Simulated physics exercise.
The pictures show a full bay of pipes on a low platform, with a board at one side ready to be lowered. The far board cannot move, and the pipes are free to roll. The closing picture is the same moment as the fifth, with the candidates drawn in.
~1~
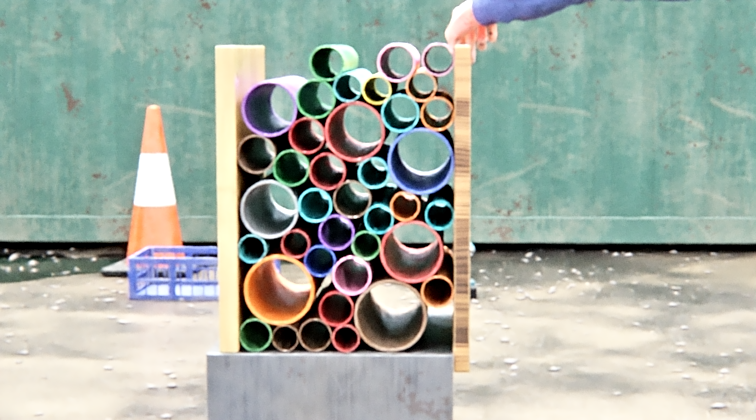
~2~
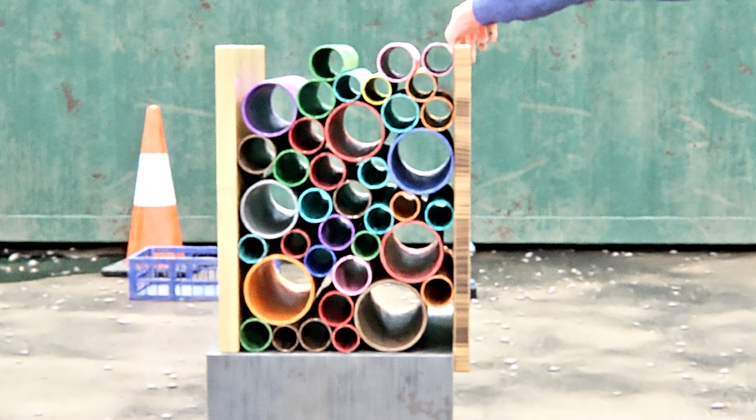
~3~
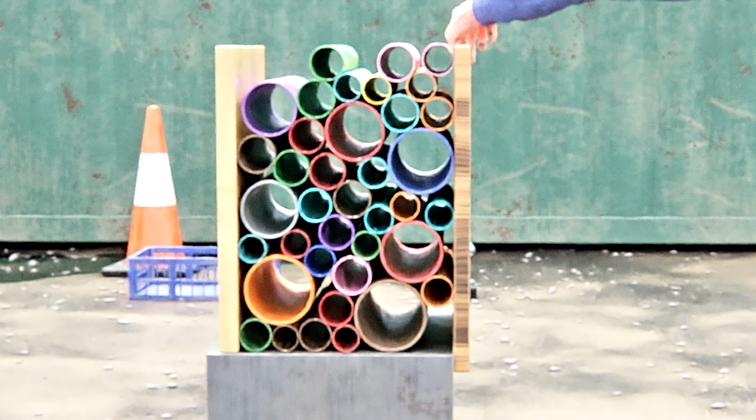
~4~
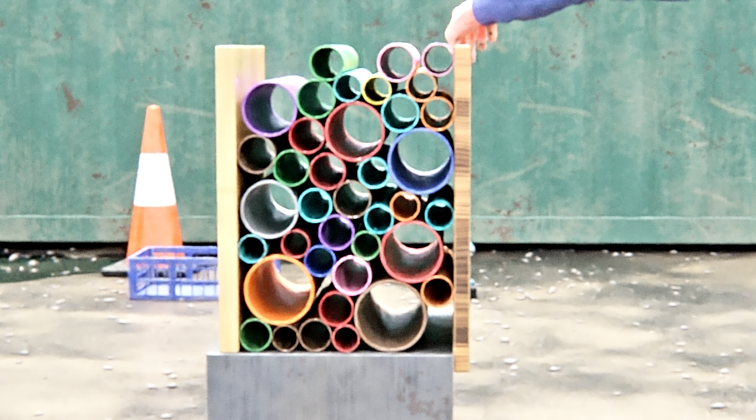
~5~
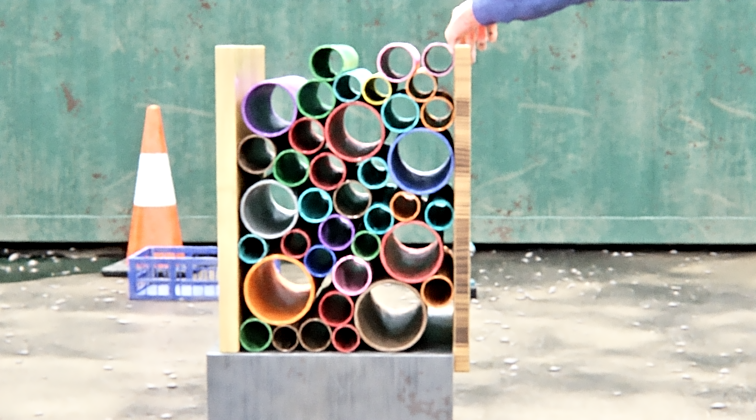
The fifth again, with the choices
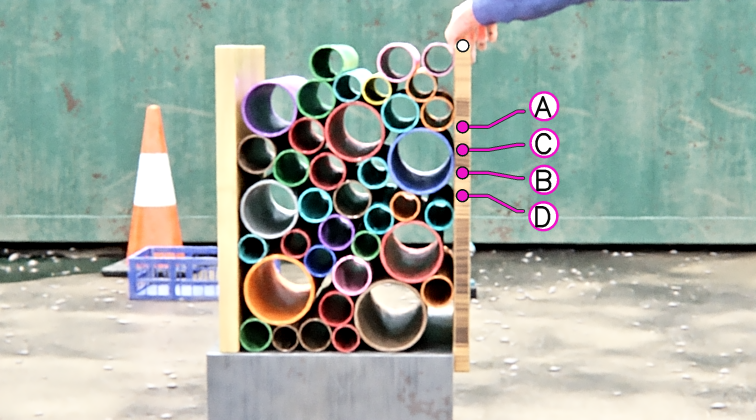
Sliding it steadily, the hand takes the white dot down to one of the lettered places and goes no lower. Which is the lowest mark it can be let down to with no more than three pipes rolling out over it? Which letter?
Mark A is as low as it can go.
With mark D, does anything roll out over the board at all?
Yes.
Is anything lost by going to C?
Yes, at C.
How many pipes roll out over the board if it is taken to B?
With B, four.
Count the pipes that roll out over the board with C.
It comes to four.
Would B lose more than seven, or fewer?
Fewer than seven.
On the marked copy, A at (463, 127); B at (463, 173); C at (463, 150); D at (463, 196); the white dot at (463, 46).
Following A. Soon after the start, top of the board (455, 86).
Later, top of the board (455, 127).
In the end, top of the board (455, 127), one out over the board.
As for the rest, B four out over the board; C four out over the board; D four out over the board.
